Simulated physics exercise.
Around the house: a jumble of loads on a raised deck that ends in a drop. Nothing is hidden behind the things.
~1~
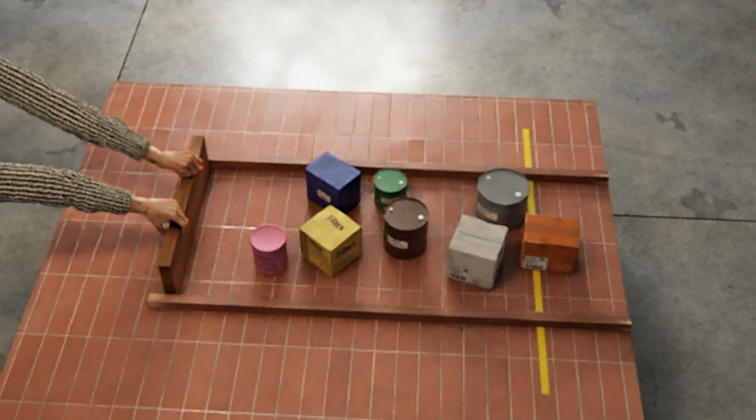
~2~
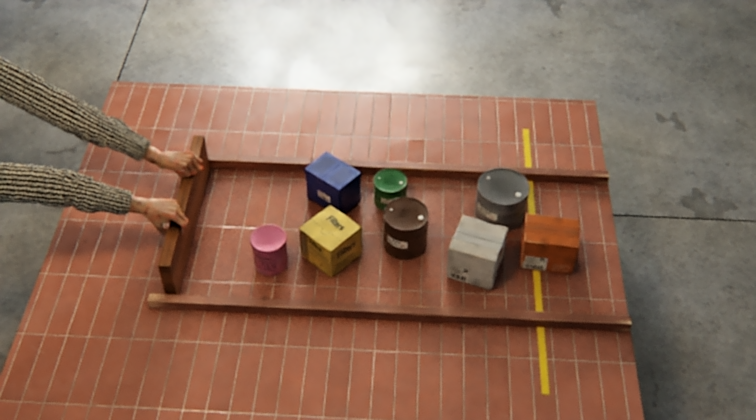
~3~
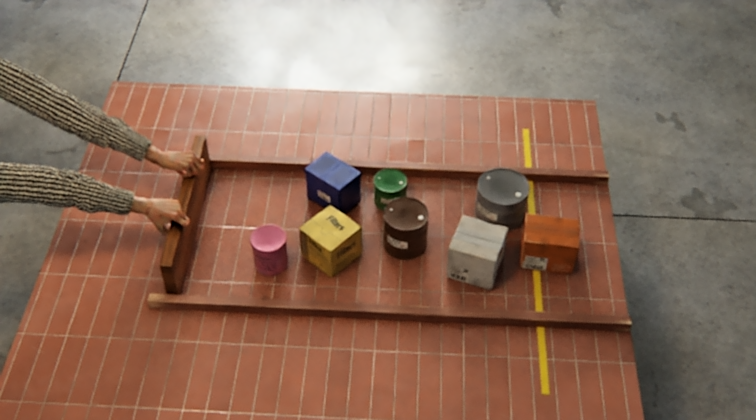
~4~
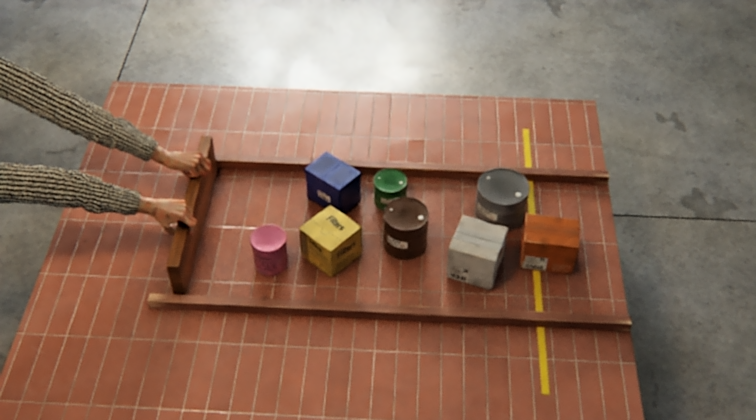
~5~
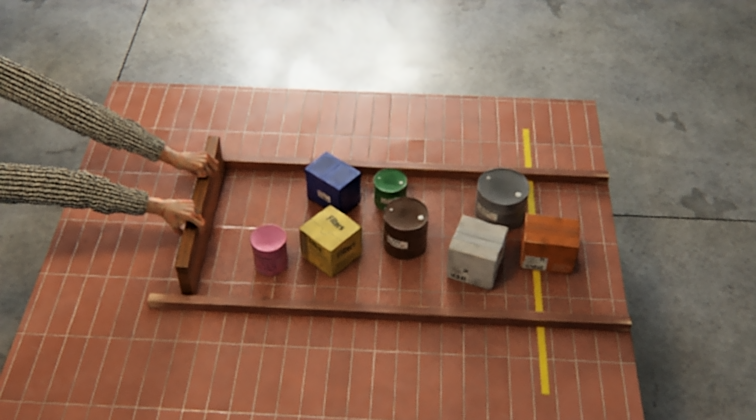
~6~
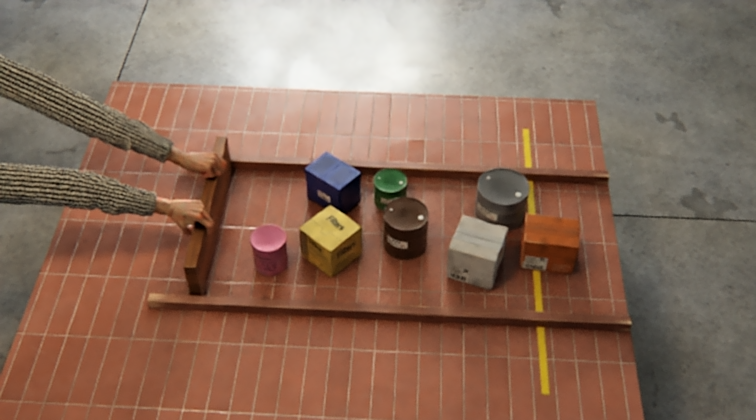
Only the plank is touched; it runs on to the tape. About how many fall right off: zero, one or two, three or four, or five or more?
In the end the number that fall off is one or two.
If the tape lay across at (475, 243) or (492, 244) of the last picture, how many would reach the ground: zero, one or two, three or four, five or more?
Taking them in turn, none at all; none.
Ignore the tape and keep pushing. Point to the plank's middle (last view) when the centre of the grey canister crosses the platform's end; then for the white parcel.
About (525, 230), and (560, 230) for the other.
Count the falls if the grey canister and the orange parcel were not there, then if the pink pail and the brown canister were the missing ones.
It would be 0 and 1.
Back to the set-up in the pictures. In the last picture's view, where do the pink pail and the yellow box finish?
Near (557, 276) and (568, 243).
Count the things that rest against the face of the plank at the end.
The number is 3.
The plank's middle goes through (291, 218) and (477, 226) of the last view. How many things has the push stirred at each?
2 and 8.
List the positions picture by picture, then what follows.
In the first frame, orange parcel (549, 244); grey canister (501, 200); white parcel (477, 253); plank (186, 213); tape (535, 245).
In the second frame, grey canister (501, 200); plank (186, 213).
In the third frame, white parcel (477, 253); yellow box (331, 241).
In the fourth frame, orange parcel (549, 244); brown canister (406, 229).
In the fifth frame, grey canister (501, 200); pink pail (270, 251).
In the sixth frame, orange parcel (549, 244); grey canister (501, 200); white parcel (477, 253); plank (210, 214); tape (535, 245).
Soon after, none off yet; orange parcel at rest near (549, 244); grey canister at rest near (501, 200); white parcel at rest near (477, 253).
By the end, the number that fall off is one or two; fallen, grey canister and orange parcel.
